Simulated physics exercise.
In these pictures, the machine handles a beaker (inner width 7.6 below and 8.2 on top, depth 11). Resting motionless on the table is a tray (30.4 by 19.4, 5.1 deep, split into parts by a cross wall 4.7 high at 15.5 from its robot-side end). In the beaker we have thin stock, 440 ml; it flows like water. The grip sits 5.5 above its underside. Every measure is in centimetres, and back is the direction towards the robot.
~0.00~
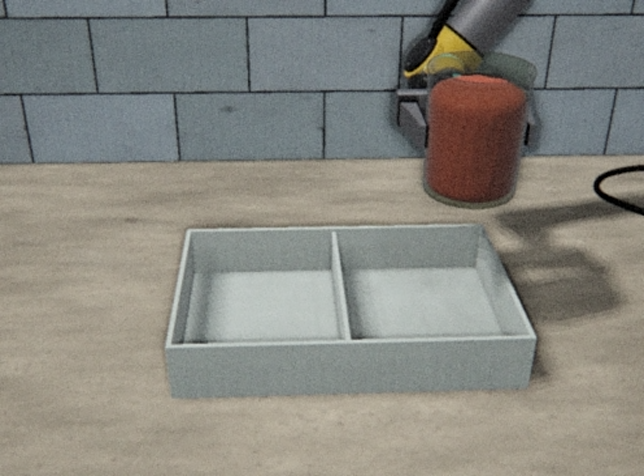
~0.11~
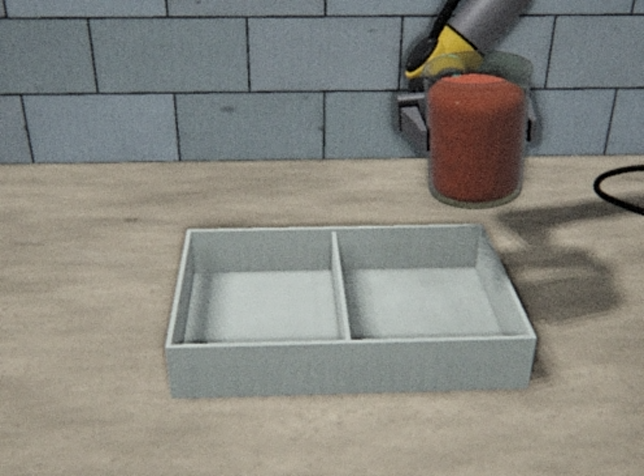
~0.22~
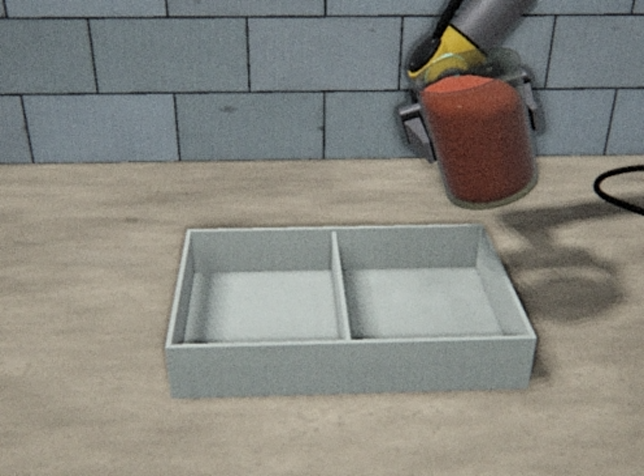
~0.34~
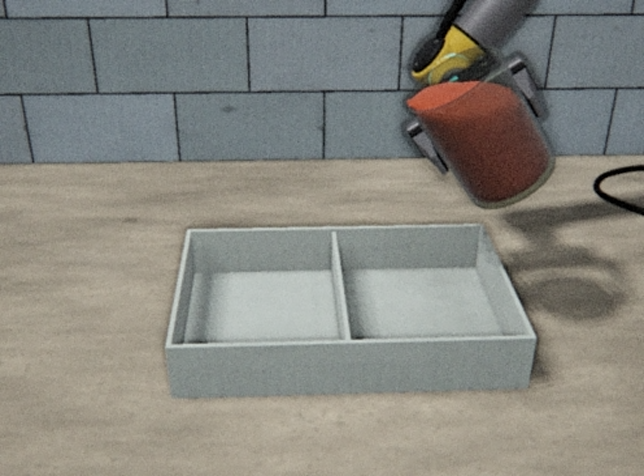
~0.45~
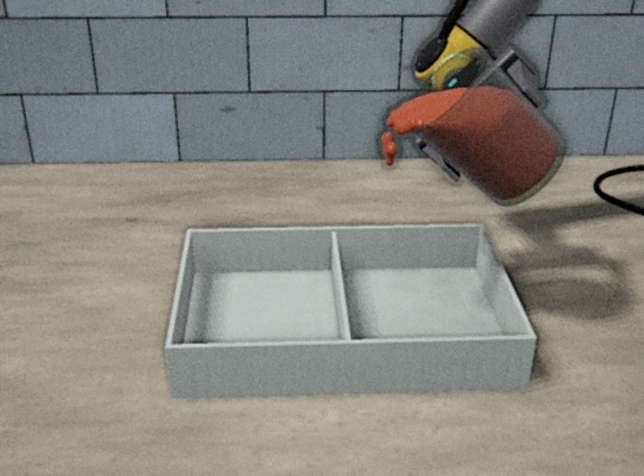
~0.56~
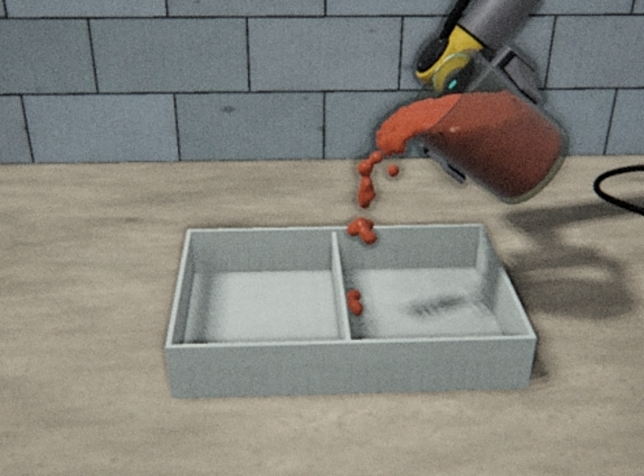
Robot arm tilting a clear beaker of red liquid to the left, pouring a thin stream into a divided grey tray.
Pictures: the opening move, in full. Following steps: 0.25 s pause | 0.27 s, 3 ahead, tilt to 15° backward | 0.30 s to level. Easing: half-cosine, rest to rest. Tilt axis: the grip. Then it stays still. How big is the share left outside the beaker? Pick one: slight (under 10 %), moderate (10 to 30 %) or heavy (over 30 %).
Moderate.
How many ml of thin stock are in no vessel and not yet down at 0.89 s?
20 ml.
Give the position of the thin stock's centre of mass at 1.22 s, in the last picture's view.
It is centred at about (426, 178).
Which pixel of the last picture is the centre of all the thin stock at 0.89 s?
Near pixel (454, 171).
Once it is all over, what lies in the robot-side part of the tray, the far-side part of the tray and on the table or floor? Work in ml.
The amounts come to around 25, 50 and 5 ml respectively.
By 0.89 s, tilted 39° forward, liquid up to 23 above the table; 360 ml in the beaker, 40 ml in the far-side part, 20 ml in the robot-side part, 20 ml in the air or running down outside.
By 1.22 s, tilted 9° backward, liquid up to 23 above the table; 360 ml in the beaker, 50 ml in the far-side part, 25 ml in the robot-side part, 5 ml on the table or floor.
By 1.58 s, level, liquid up to 23 above the table; 360 ml in the beaker, 50 ml in the far-side part, 25 ml in the robot-side part, 5 ml on the table or floor.
By 2.38 s, level, liquid up to 23 above the table; 360 ml in the beaker, 50 ml in the far-side part, 25 ml in the robot-side part, 5 ml on the table or floor.
Final state, 360 ml in the beaker, 50 ml in the far-side part, 25 ml in the robot-side part, 5 ml on the table or floor. That is 18 % outside the beaker.
